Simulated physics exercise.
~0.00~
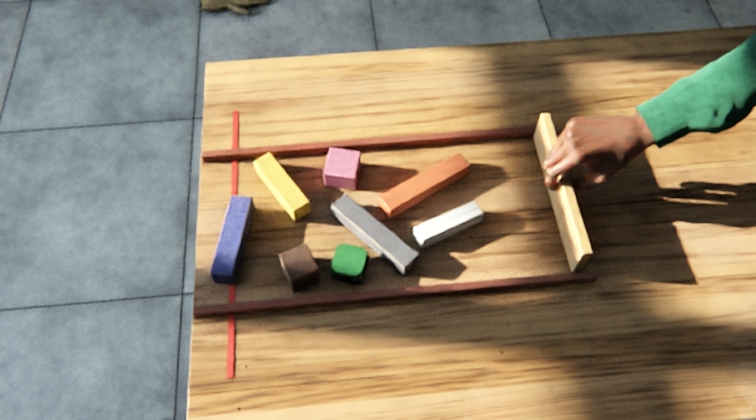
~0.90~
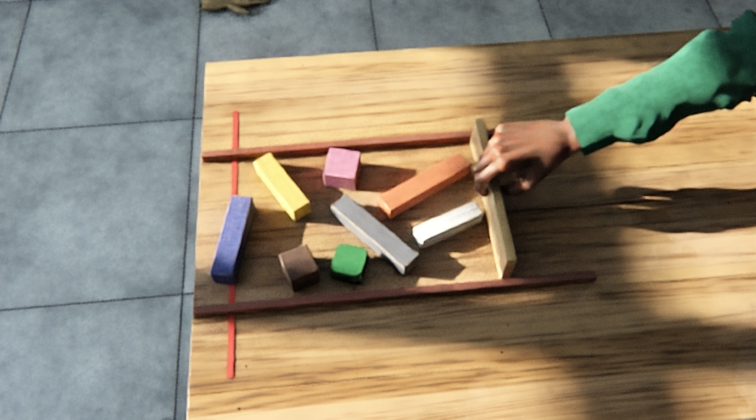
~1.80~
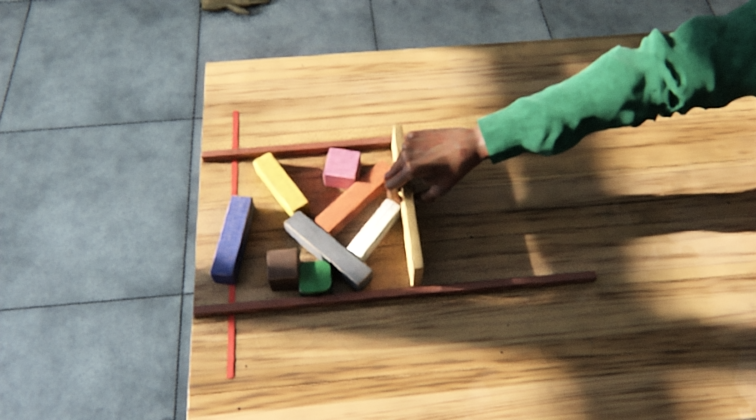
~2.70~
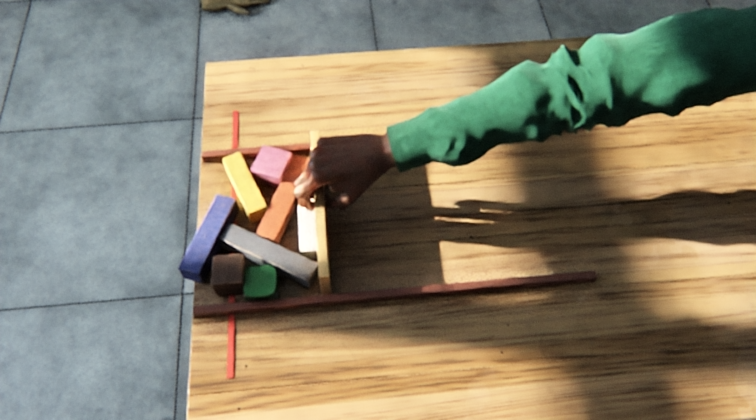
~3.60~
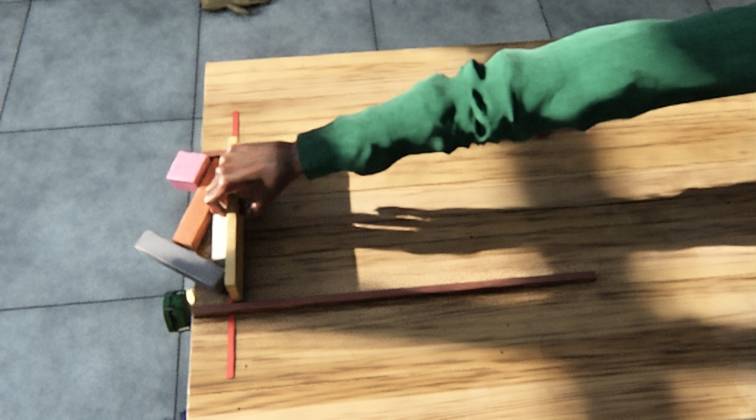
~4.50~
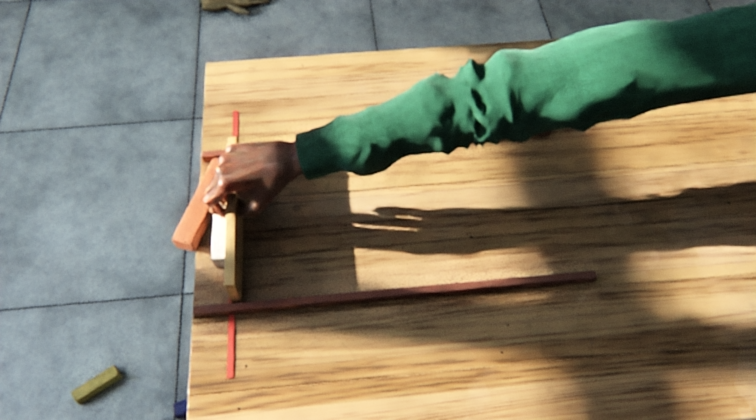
A wooden board, held upright by a hand in a green sleeve, slides left across a wooden table between two dark red rails. It reaches the white stick and orange bar first, then pushes them into the grey bar and the green and brown blocks. The pink block and the yellow and blue bars are swept along too, bunching toward the table's left edge. As the board reaches the red tape line, pieces spill over the edge. Finally the board rests at the tape with only the orange and white pieces beside it, while the yellow bar lies on the grey tiles below.
